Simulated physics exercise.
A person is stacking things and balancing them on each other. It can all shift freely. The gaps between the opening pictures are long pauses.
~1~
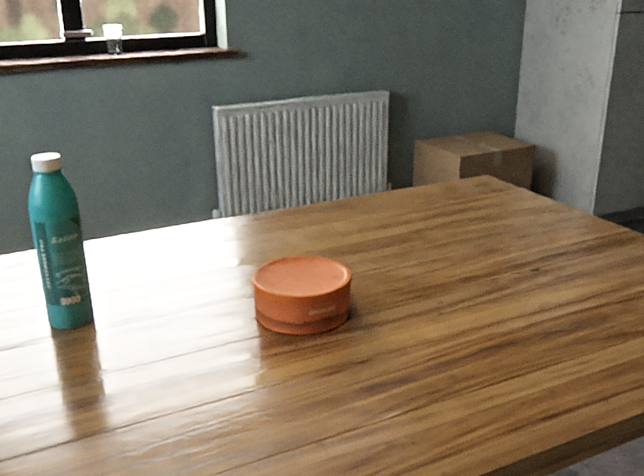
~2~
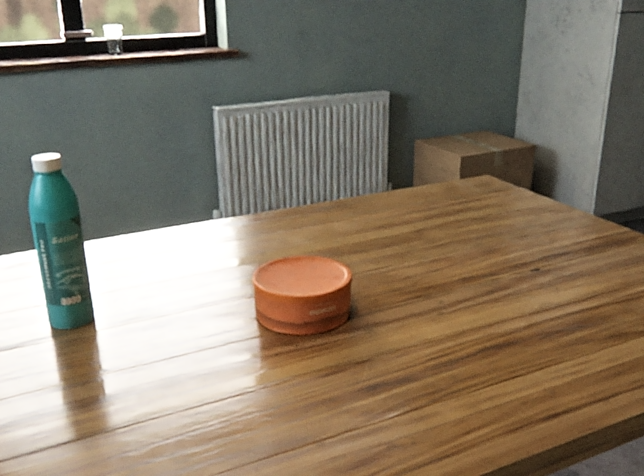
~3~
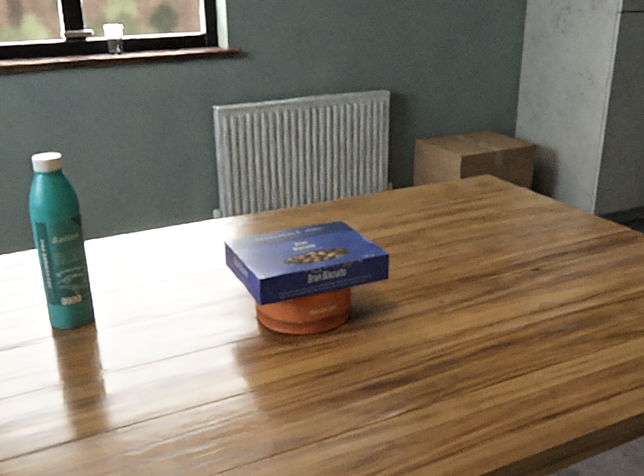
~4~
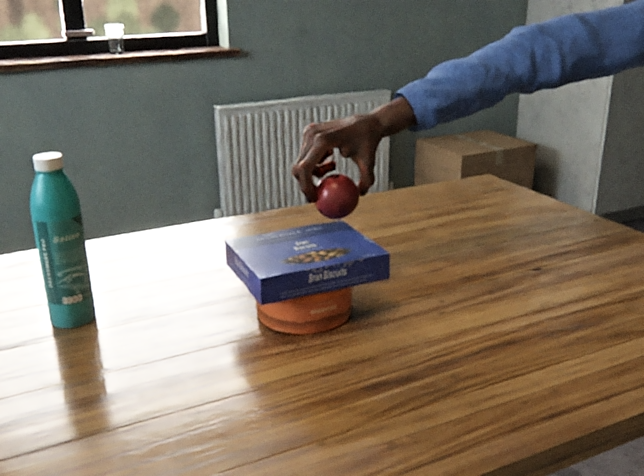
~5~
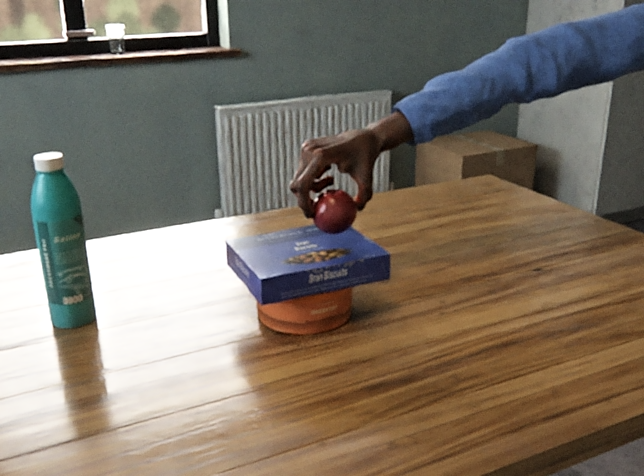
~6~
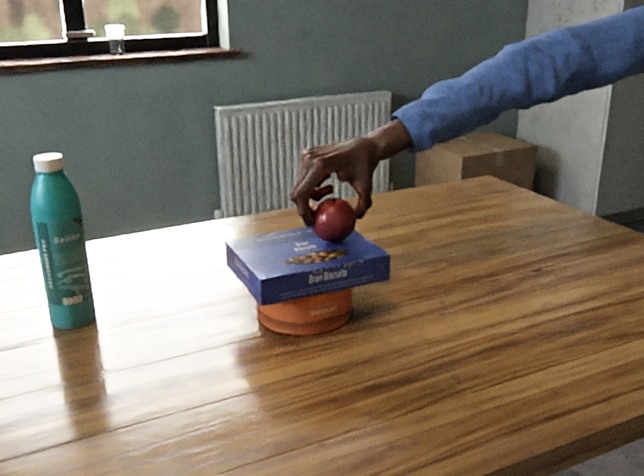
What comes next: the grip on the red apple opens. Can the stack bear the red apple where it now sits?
Yes.
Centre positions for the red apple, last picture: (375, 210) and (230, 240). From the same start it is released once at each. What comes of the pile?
So the first time it goes over and the second time it goes over.
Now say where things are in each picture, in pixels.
The last thing is not in view yet; turquoise bottle (59, 241), in the first picture.
The last thing is not in view yet, in the second picture.
The last thing is not in view yet, in the third picture.
On its way; red apple (336, 197); turquoise bottle (61, 241), in the fourth picture.
On its way; red apple (334, 211); blue packet (306, 259), in the fifth picture.
In place under the hand; red apple (334, 220), in the sixth picture.
Then, 0.70 s on from there, no change.
Then, 1.60 s on from there, red apple resting near (334, 221).
In the end, all 4 unmoved. At the end, from the last picture's camera, red apple near (334, 221). The pile holds.
